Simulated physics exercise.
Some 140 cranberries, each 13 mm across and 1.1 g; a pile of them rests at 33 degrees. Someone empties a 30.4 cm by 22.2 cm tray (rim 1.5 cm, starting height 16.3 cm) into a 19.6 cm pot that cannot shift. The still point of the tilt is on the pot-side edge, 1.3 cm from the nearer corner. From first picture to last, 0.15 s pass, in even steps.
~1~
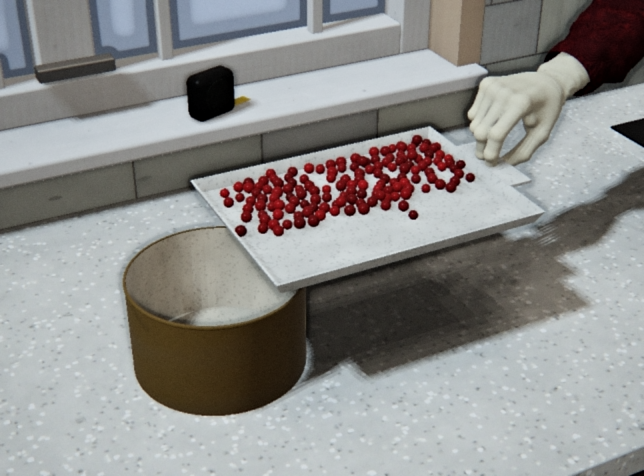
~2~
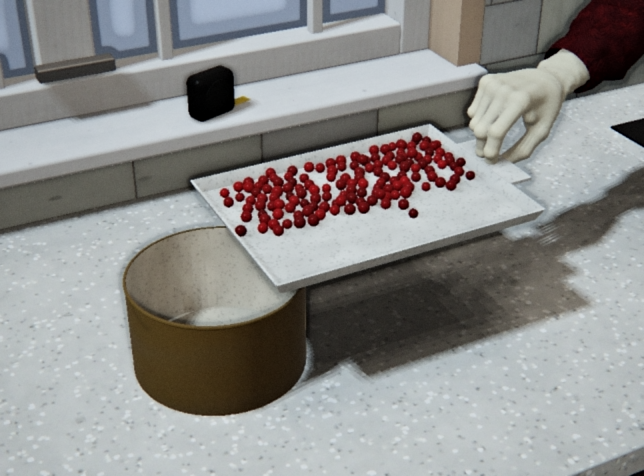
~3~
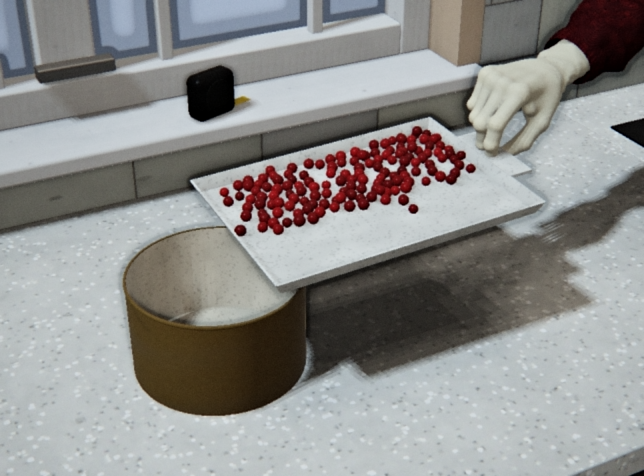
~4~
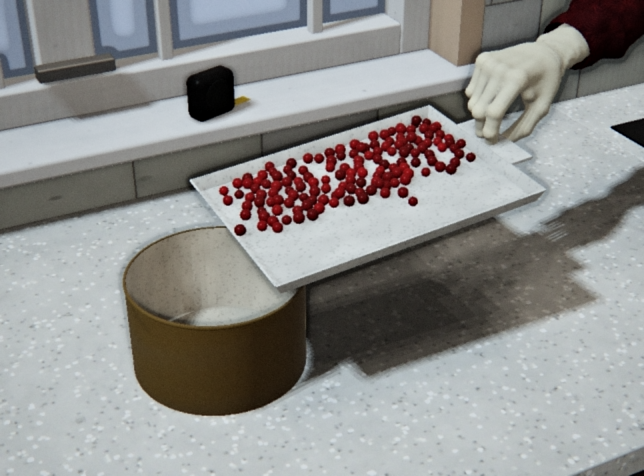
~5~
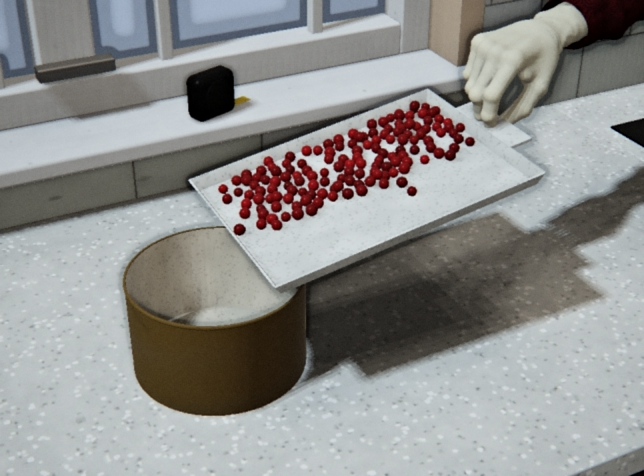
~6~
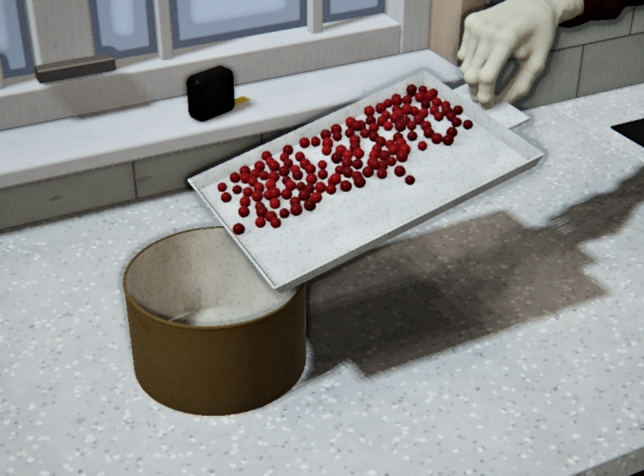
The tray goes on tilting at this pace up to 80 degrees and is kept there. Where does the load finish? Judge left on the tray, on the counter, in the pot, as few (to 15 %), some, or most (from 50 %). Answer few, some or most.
Tray: Few, counter: Some, pot: Most.
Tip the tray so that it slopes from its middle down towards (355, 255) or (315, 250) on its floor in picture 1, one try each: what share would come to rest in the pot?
About 0 and 5 per cent.
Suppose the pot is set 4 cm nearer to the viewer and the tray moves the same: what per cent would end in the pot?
It would be near 65 per cent.
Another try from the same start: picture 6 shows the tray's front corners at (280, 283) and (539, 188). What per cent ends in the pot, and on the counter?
Pot 0, counter 100.
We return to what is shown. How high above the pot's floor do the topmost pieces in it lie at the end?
Roughly 3.0 cm.
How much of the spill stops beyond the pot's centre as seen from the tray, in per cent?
Some 100 per cent.
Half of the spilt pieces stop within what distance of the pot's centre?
Roughly 22 cm.
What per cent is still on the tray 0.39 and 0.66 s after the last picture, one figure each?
In turn: 95, 5.
Then, 0.23 s after the last picture, tilt 48 degrees; the tray holds 100 %, the pot 0 %.
Then, 0.39 s after the last picture, tilt 69 degrees; the tray holds 95 %, the pot 0 %.
Then, 0.66 s after the last picture, tilt 80 degrees; the tray holds 5 %, the pot 70 %.
In the end, tray 0 %, counter 25 %, pot 75 %.
